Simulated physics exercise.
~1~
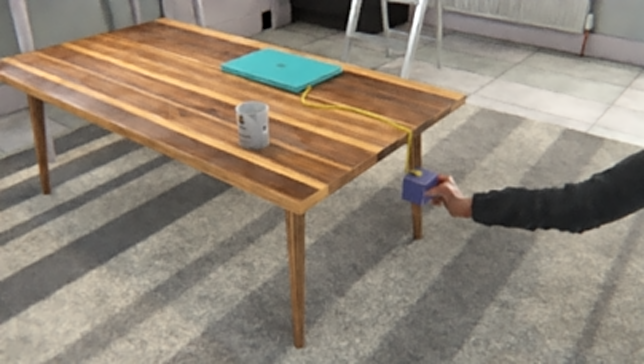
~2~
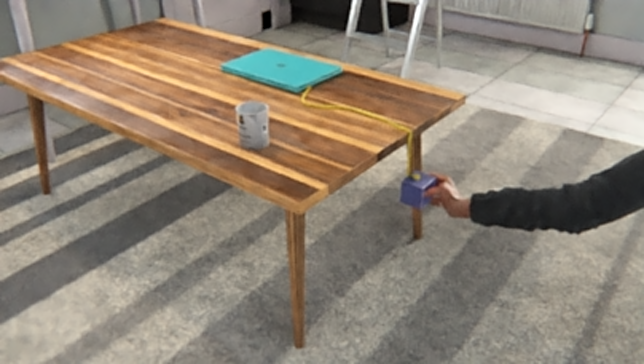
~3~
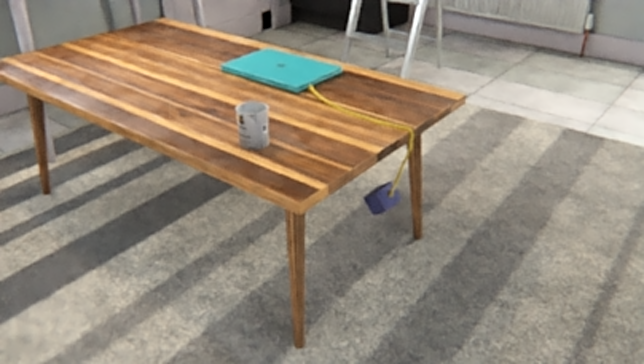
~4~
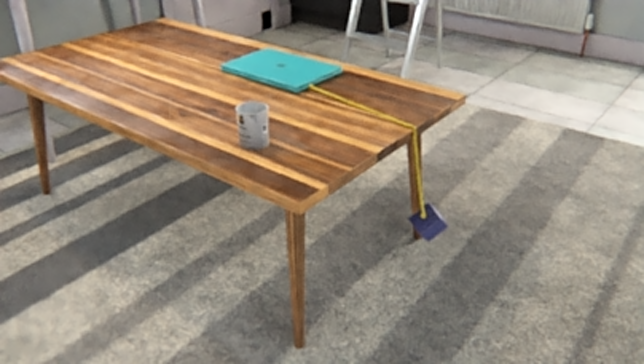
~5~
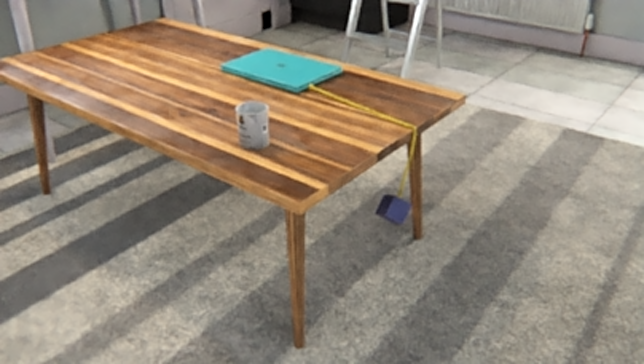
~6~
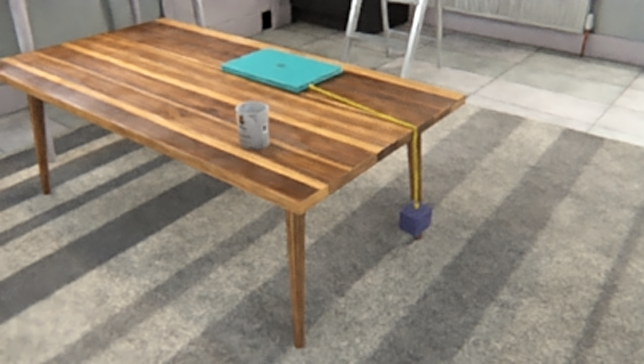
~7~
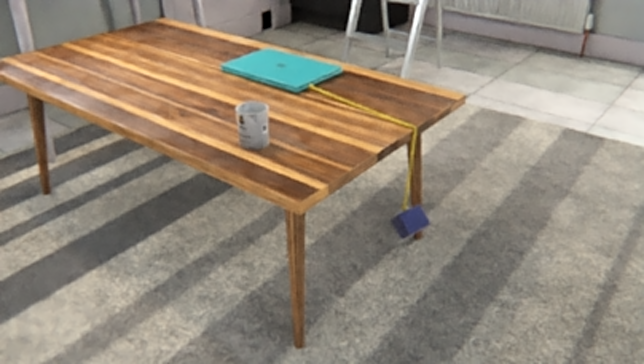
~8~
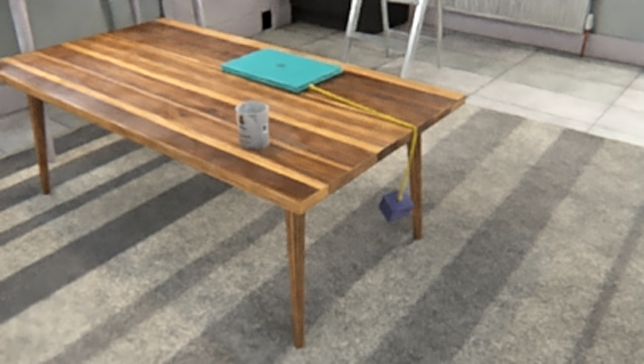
A dark-sleeved arm reaches in from the right, holding a blue block just past the end of a wooden table, seen from above at an angle by a still camera. A turquoise laptop lies near the table's far edge, a white cup stands closer, and a yellow shoelace runs from the laptop over the edge to the block. The hand lets go and withdraws. The block drops a little and swings left, then right, twisting as it sways beneath the edge. It ends dangling in the air on the shoelace, while laptop and cup stay still.
